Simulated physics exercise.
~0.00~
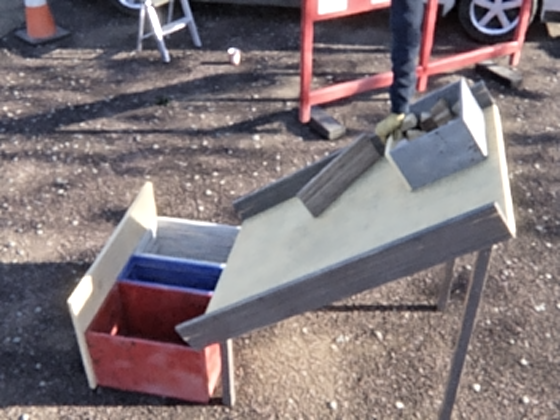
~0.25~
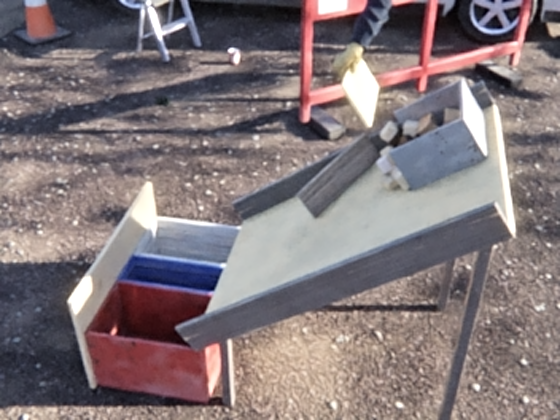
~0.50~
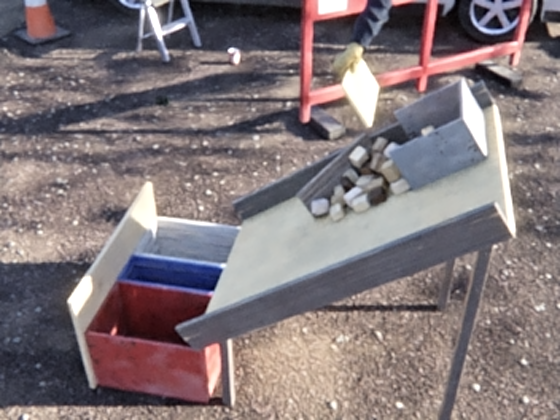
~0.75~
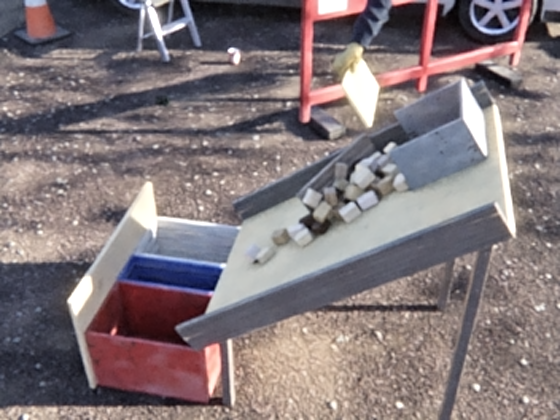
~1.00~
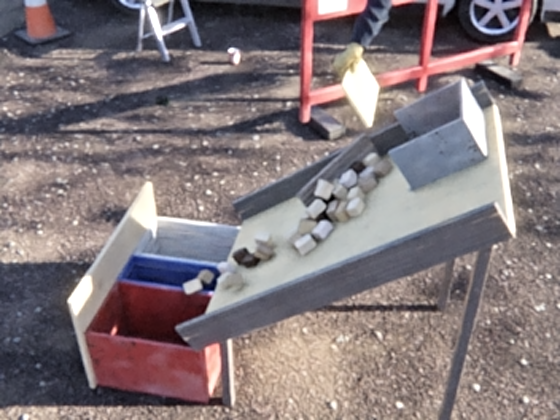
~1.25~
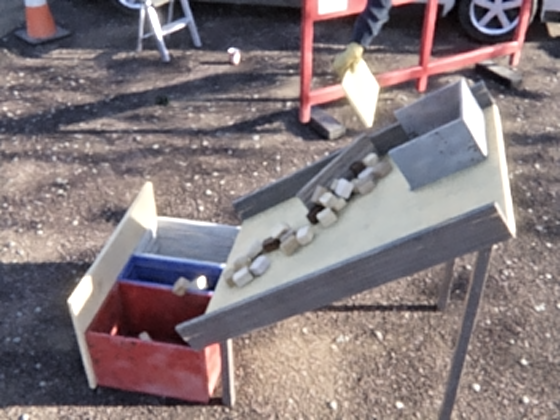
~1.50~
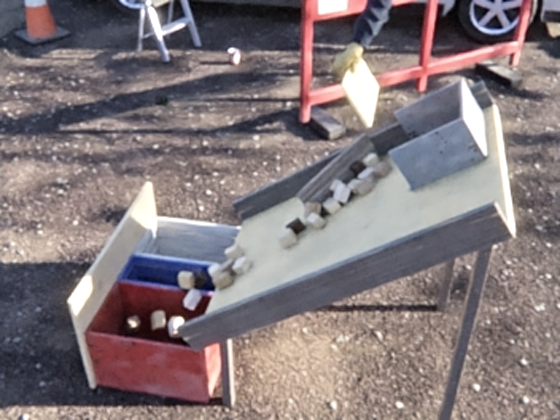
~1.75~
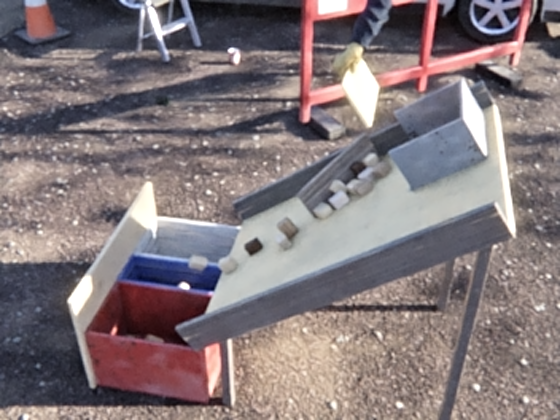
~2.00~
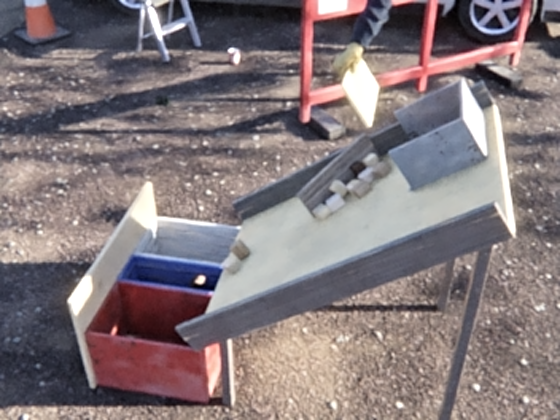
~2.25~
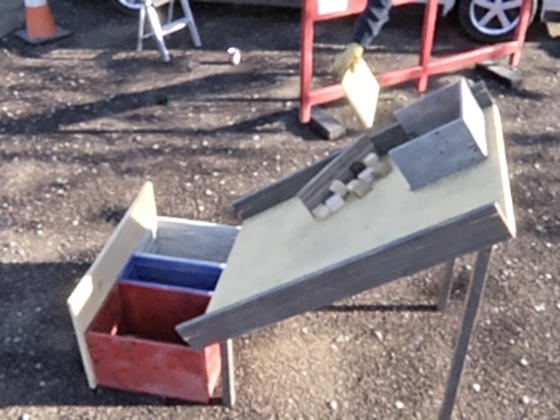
On gravelly ground outdoors, a gloved hand lifts a board away from a grey pen atop a sloping table, and small wooden blocks tumble down leftward into the blue tub and red bin, leaving a cluster resting against the angled board on the slope.
